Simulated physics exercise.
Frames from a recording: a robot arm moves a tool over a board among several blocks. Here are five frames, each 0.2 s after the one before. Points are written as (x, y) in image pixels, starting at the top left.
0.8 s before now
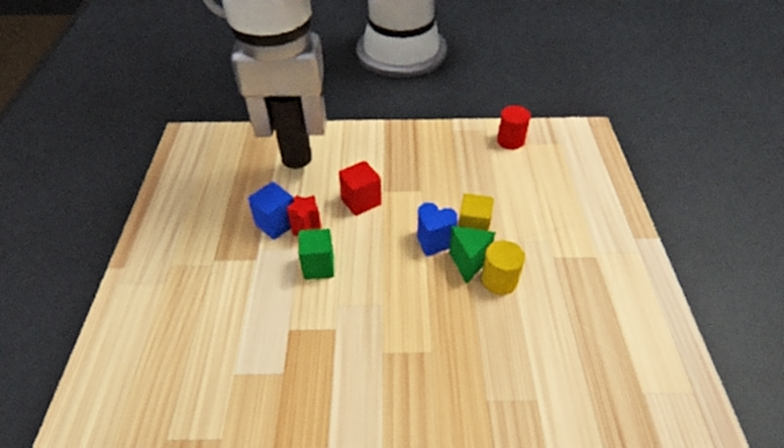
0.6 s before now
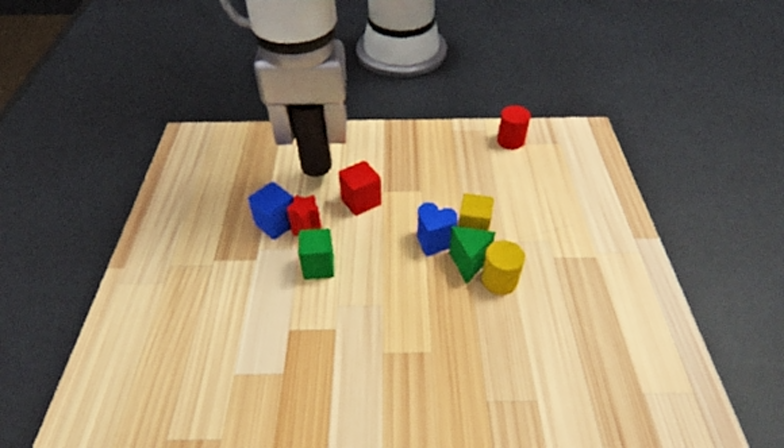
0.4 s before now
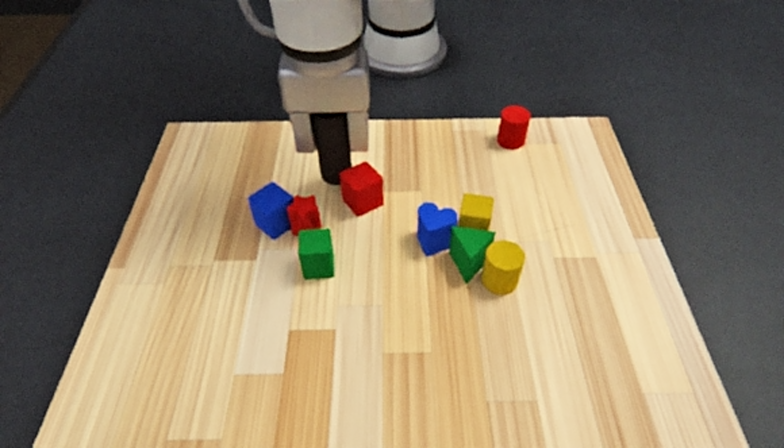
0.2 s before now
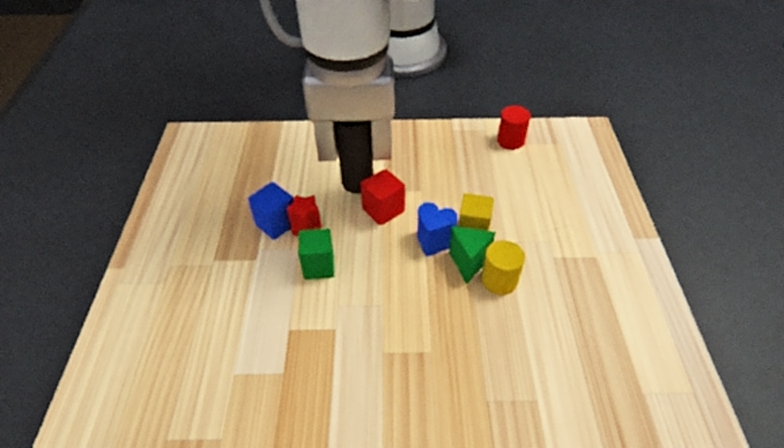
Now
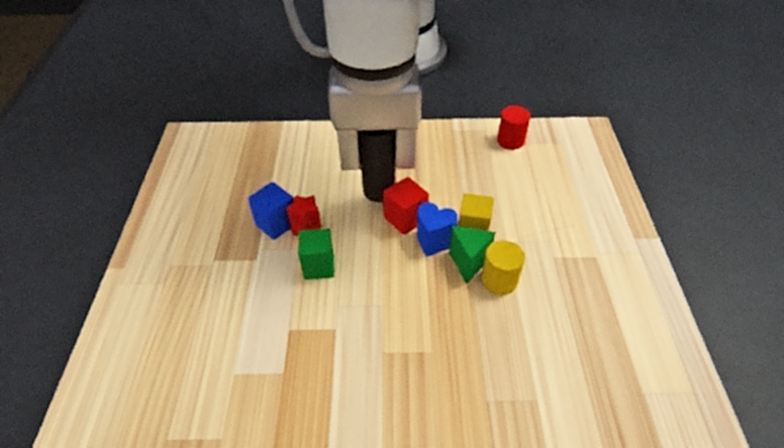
In the video, a robot arm lowers no objects but slides its dark tool rightward across a wooden board of colored blocks, reaching the red cube and pushing it a short way right, close to the blue heart-shaped block.
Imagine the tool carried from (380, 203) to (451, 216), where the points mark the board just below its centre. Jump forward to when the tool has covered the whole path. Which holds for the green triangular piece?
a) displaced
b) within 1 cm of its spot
(a)
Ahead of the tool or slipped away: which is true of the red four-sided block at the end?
My answer is that the red four-sided block is still ahead.
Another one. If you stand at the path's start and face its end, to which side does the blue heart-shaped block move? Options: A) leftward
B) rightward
The one that fits is B, rightward.
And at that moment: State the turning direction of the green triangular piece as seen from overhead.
Short answer: Counterclockwise.
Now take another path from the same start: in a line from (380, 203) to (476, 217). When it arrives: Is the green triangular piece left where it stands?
In short: No.
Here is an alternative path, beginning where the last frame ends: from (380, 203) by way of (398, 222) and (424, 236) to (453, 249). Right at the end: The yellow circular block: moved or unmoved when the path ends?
By the last moment, the yellow circular block will have left its place.
On the path given first. Halfway along, tool at (415, 198); red four-sided block at (444, 199); blue heart-shaped block at (455, 229), turned 50° clockwise; green triangular piece at (476, 252), turned 40° anticlockwise; yellow four-sided block at (482, 206).
At the end, tool at (453, 205); red four-sided block at (484, 206); blue heart-shaped block at (469, 235), turned 110° clockwise; green triangular piece at (478, 262), turned 50° anticlockwise; yellow four-sided block at (519, 217), turned 35° clockwise.
